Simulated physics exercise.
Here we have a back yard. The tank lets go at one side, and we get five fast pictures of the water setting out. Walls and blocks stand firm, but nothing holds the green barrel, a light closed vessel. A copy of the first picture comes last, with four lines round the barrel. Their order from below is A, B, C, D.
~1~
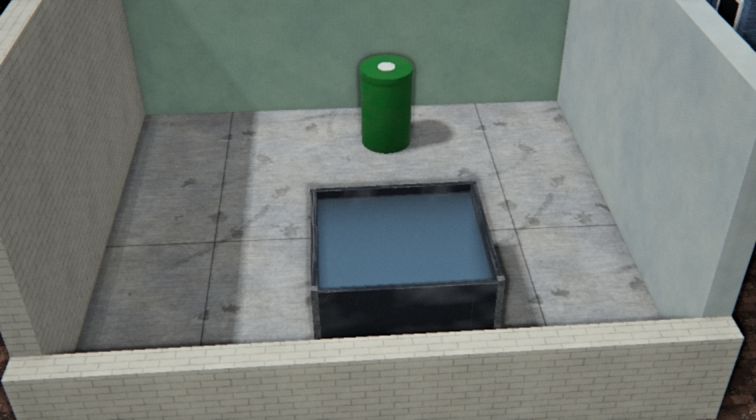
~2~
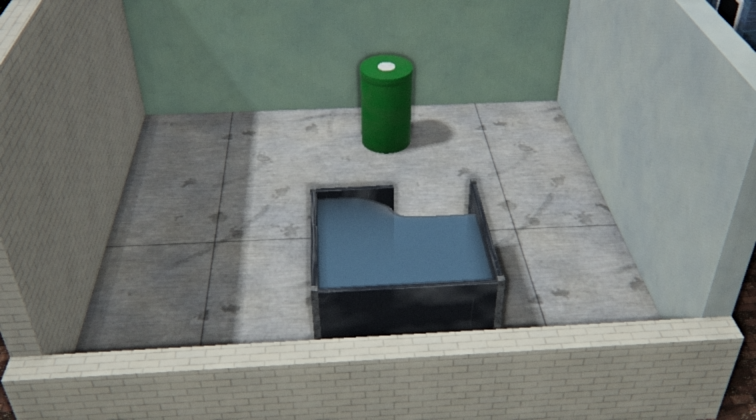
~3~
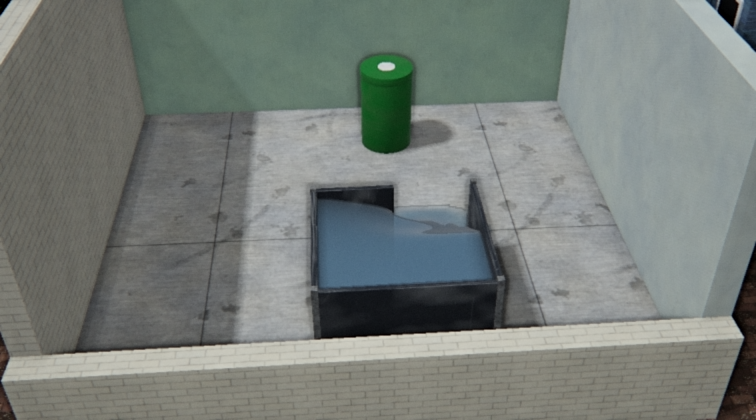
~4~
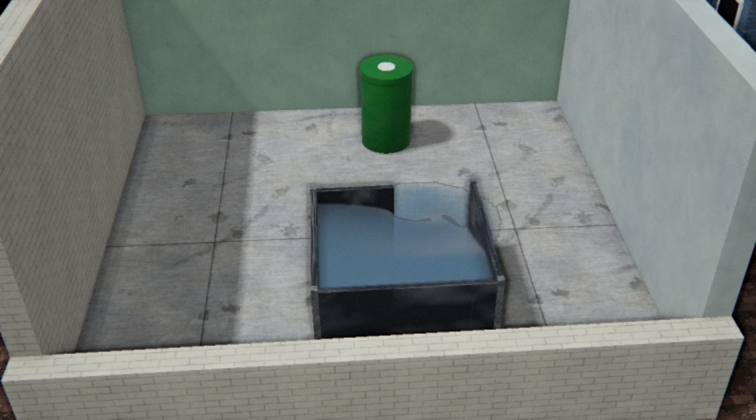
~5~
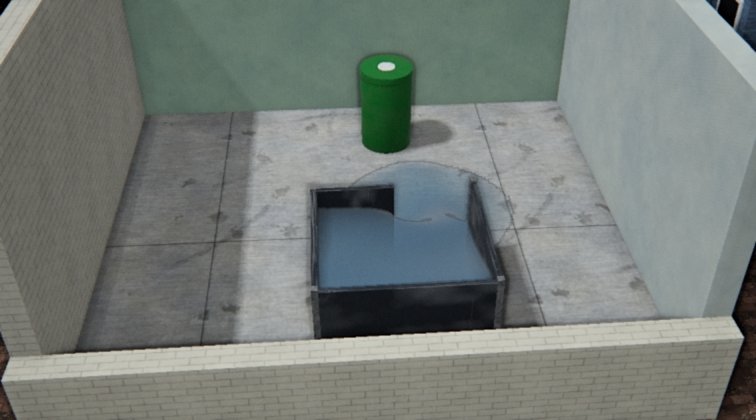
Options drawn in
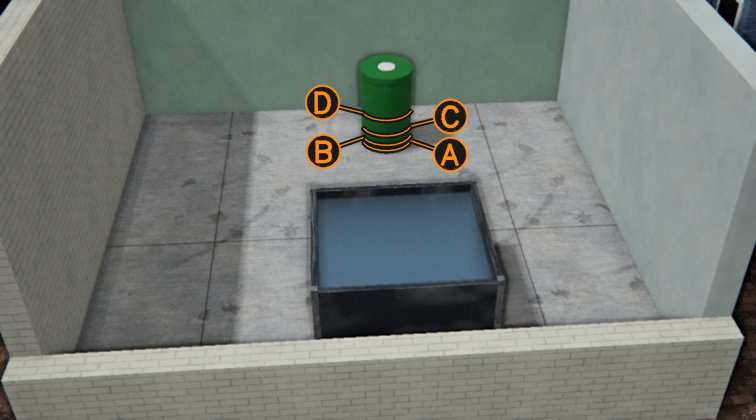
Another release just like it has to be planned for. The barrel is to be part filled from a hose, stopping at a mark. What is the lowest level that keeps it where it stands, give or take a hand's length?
The answer is line D.
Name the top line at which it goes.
C it is.
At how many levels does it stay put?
One.
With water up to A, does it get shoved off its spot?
Yes, that goes wrong.
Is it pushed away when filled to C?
Yes, that goes wrong.
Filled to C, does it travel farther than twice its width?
No, less.
On the marked copy, A at (388, 150); B at (388, 145); C at (388, 135); D at (388, 120); from the bottom up A, B, C, D.
With A, it is pushed about 3 times its own width away.
With B, it is pushed about 3 times its own width away.
With C, it is pushed about half its own width away.
With D, it does not move.
